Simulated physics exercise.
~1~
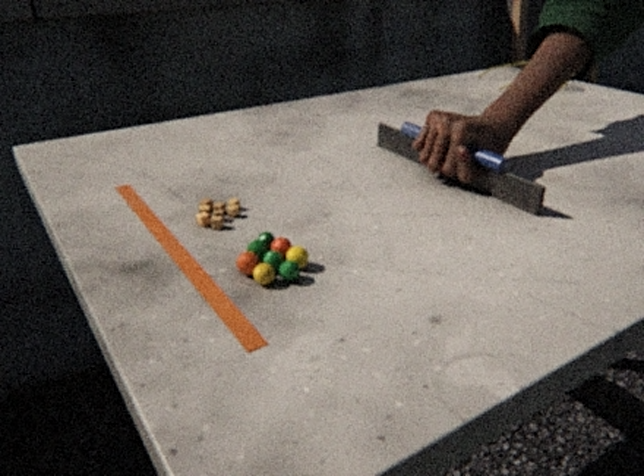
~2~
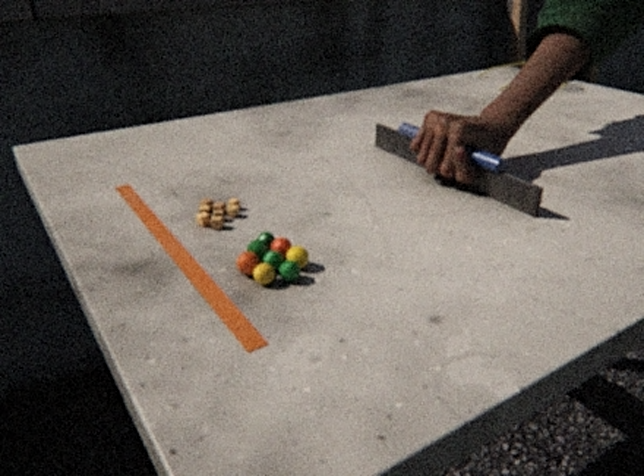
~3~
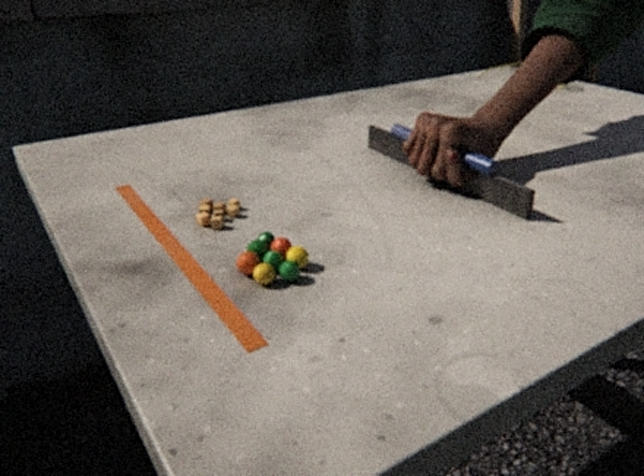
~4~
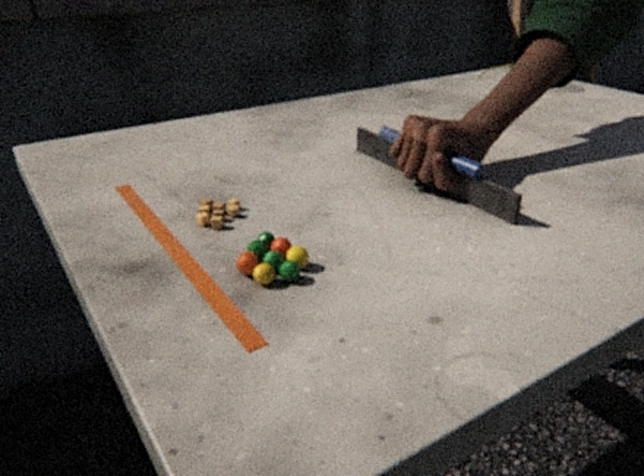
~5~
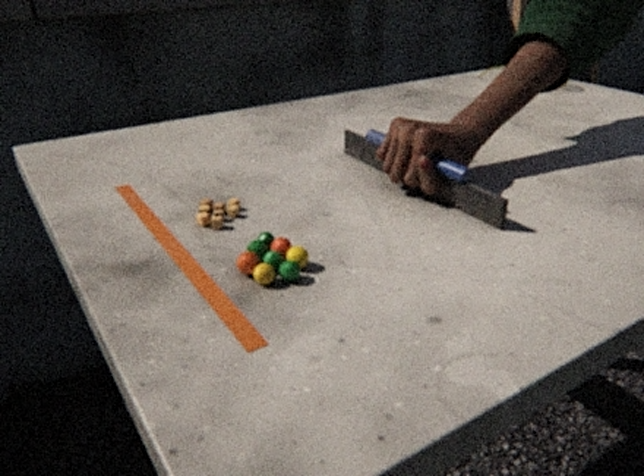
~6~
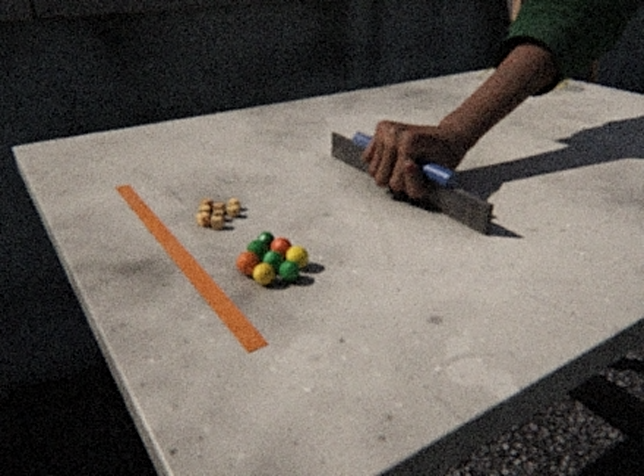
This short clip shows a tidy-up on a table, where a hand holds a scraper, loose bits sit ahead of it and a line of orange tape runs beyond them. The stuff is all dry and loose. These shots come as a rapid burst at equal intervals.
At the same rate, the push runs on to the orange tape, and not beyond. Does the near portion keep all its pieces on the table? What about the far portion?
The near portion loses some; the far portion keeps them all.
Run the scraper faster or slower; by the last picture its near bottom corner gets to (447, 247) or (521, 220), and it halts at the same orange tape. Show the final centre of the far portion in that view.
Around (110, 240) in the first try, (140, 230) in the second.
Then, 0.41 s past the last view, scraper still moving, near (290, 191); near portion all on the table, its front near (248, 263); far portion all on the table, its front near (203, 219).
Then, 0.84 s past the last view, scraper stopped at the orange tape; near portion all on the table, its front near (115, 290); far portion all on the table, its front near (106, 236).
Then, 1.12 s past the last view, scraper stopped at the orange tape; near portion all over the edge; far portion all on the table, its front near (104, 236).
Finally, scraper stopped at the orange tape; near portion all over the edge; far portion all on the table, its front near (104, 236).
